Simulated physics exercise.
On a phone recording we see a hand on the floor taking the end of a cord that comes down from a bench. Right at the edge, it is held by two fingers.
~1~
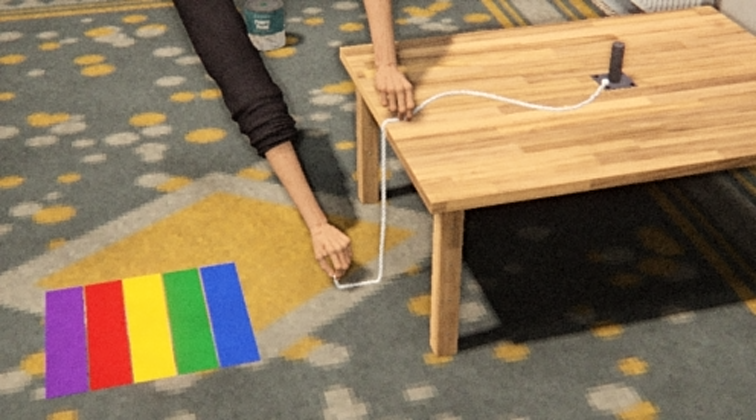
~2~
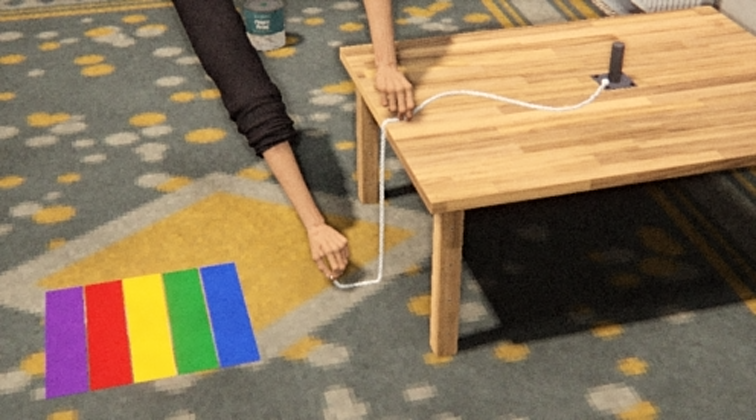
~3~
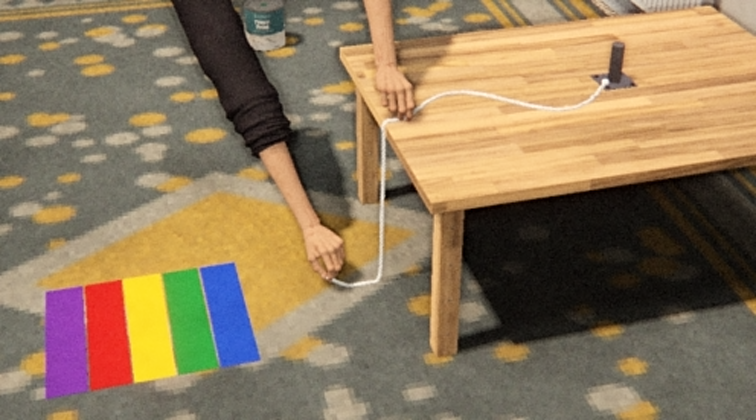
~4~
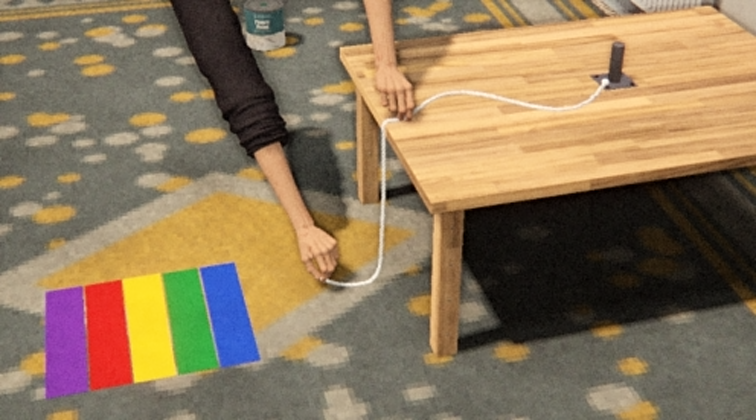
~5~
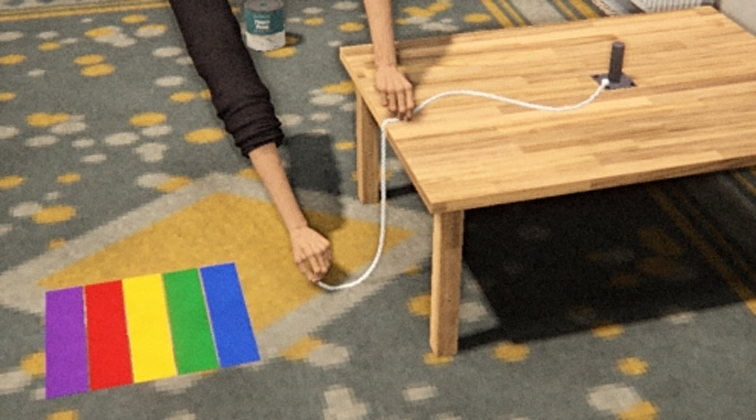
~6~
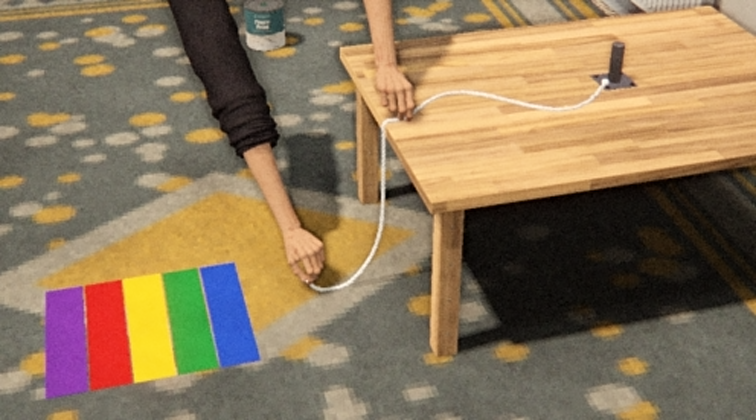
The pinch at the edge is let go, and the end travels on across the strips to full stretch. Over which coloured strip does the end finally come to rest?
Over the yellow strip.
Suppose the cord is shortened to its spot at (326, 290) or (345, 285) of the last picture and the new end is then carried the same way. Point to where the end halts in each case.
Respectively (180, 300) and (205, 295).
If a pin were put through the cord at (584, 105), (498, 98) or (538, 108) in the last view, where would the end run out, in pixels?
Expect roughly (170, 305) for the first, (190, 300) for the second and (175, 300) for the third.
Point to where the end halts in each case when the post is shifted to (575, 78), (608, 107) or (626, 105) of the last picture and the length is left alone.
First try about (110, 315), second about (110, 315), third about (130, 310).
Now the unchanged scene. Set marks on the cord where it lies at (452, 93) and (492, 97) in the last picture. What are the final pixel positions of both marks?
Final positions are (422, 112) and (461, 105), in that order.
A little later, end near (213, 296); over blue.
Next, end near (170, 303); over green.
When it is tight, end near (146, 307); over yellow. Over yellow.
